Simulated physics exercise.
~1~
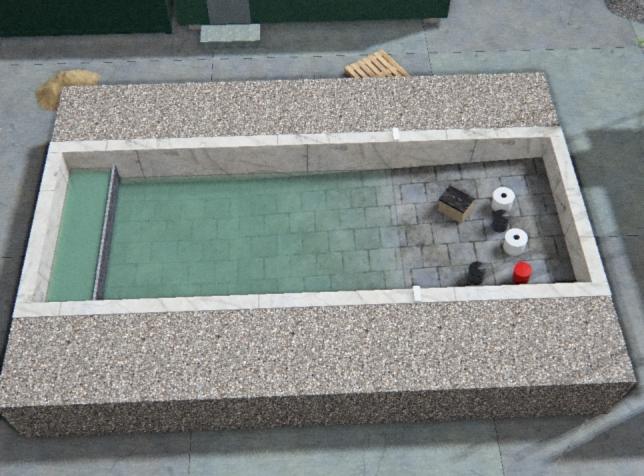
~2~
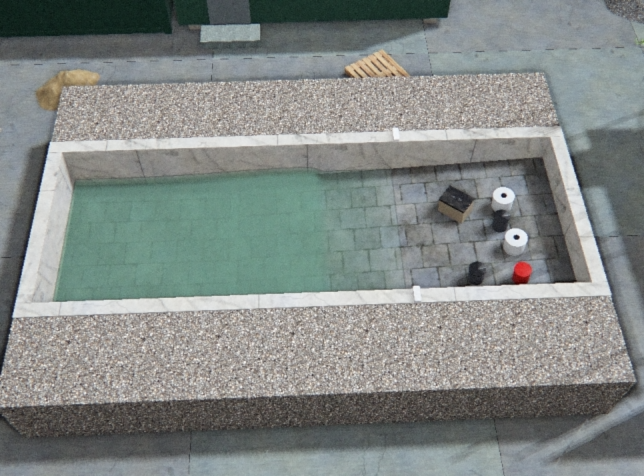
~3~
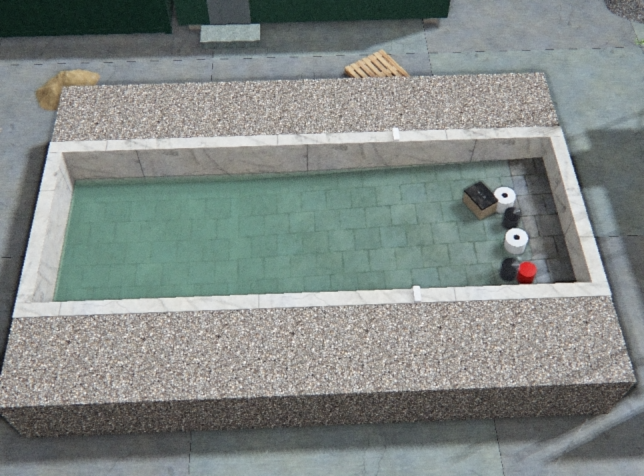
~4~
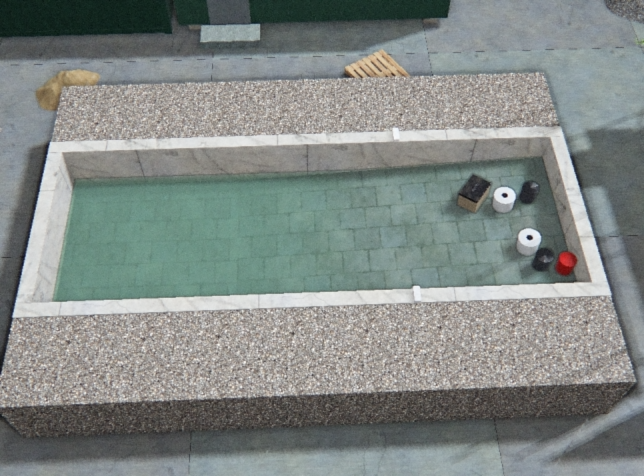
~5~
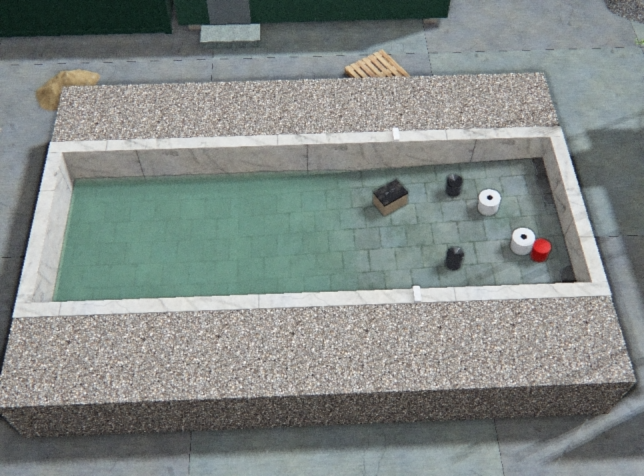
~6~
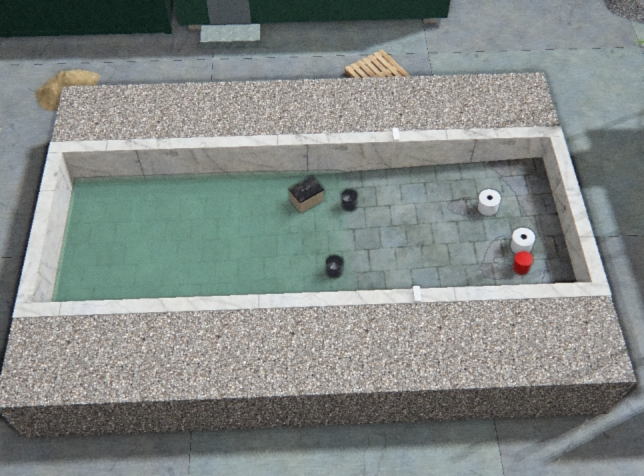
Water spreads right across a stone basin, then draws three dark objects left, leaving the red pail behind.
